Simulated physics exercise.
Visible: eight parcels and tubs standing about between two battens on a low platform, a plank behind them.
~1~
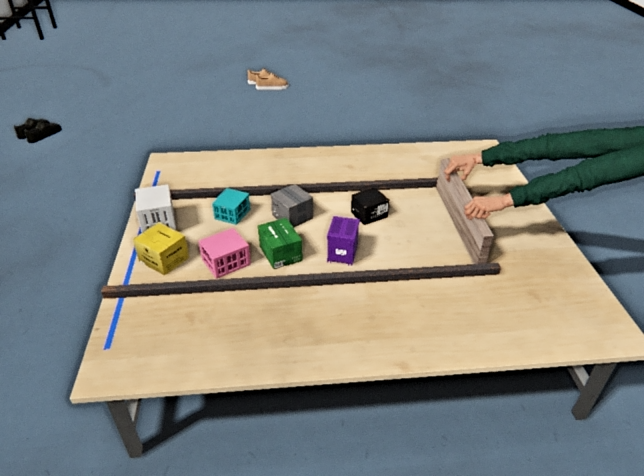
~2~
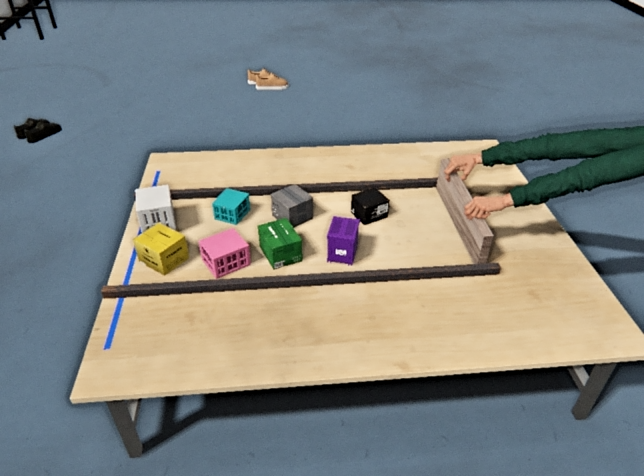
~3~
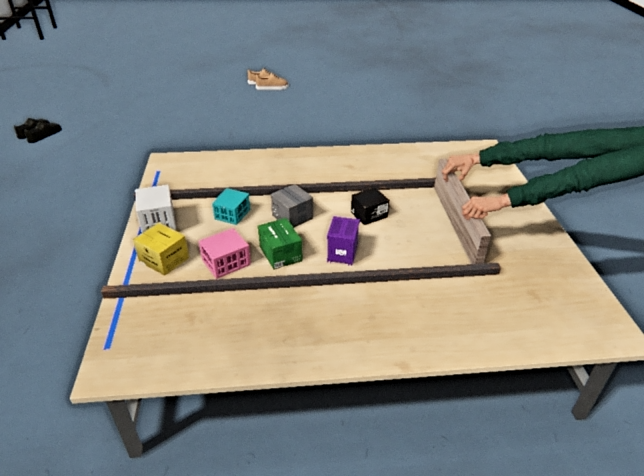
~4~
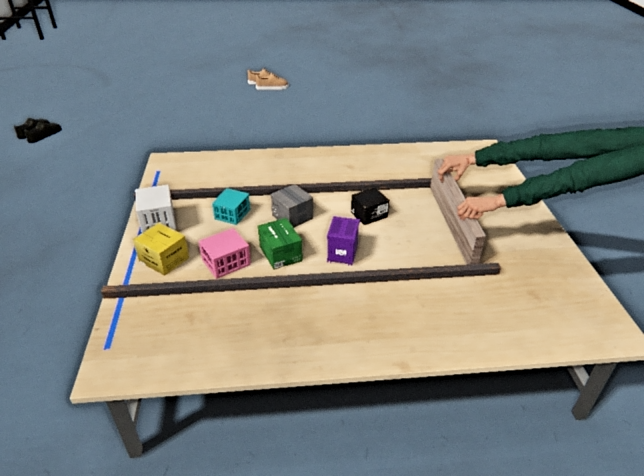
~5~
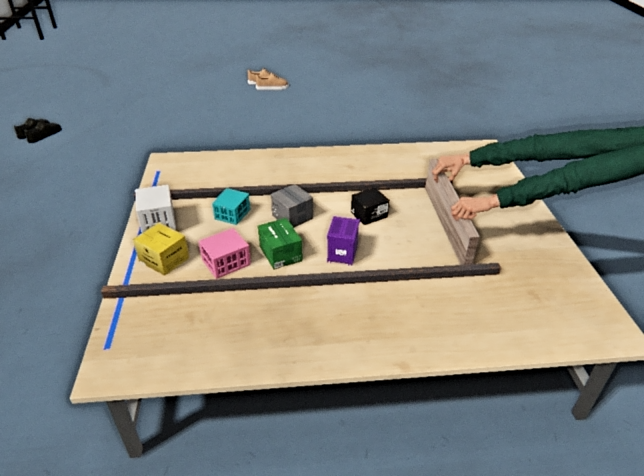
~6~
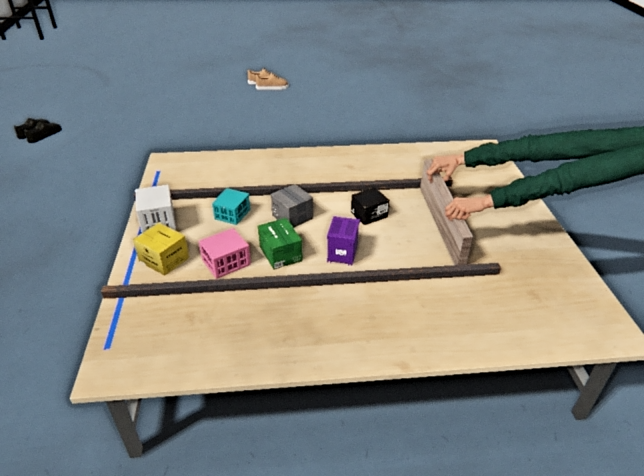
At the start, eight coloured crates and boxes stand between two dark battens on a low table, with blue tape at the left and two green-sleeved arms holding a plank at the right. The hands then slide the plank slightly leftward, while the crates and boxes stay still, untouched.
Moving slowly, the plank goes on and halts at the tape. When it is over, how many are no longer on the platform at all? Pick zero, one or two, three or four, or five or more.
The answer is five or more.
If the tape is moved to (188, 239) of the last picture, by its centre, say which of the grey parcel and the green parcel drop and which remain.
The grey parcel remains in place, the green parcel remains in place.
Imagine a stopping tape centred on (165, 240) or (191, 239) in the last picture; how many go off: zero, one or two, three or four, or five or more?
For the first place I'd say at least five, and for the second 3 or 4.
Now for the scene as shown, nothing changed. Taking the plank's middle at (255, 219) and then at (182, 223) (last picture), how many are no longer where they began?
The counts are 8 and 8.
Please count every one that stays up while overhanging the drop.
The number overhanging is 2.
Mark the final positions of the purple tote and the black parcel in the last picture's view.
For the purple tote it's (113, 255), and for the black parcel it's (126, 215).
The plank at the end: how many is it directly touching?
That makes 2.
Early on, none off yet; white crate at rest near (156, 212); yellow box at rest near (162, 249); pink crate at rest near (225, 253).
Finally, the number that fall off is five or more; lost, grey parcel, green parcel, turquoise crate, pink crate, yellow box and white crate.
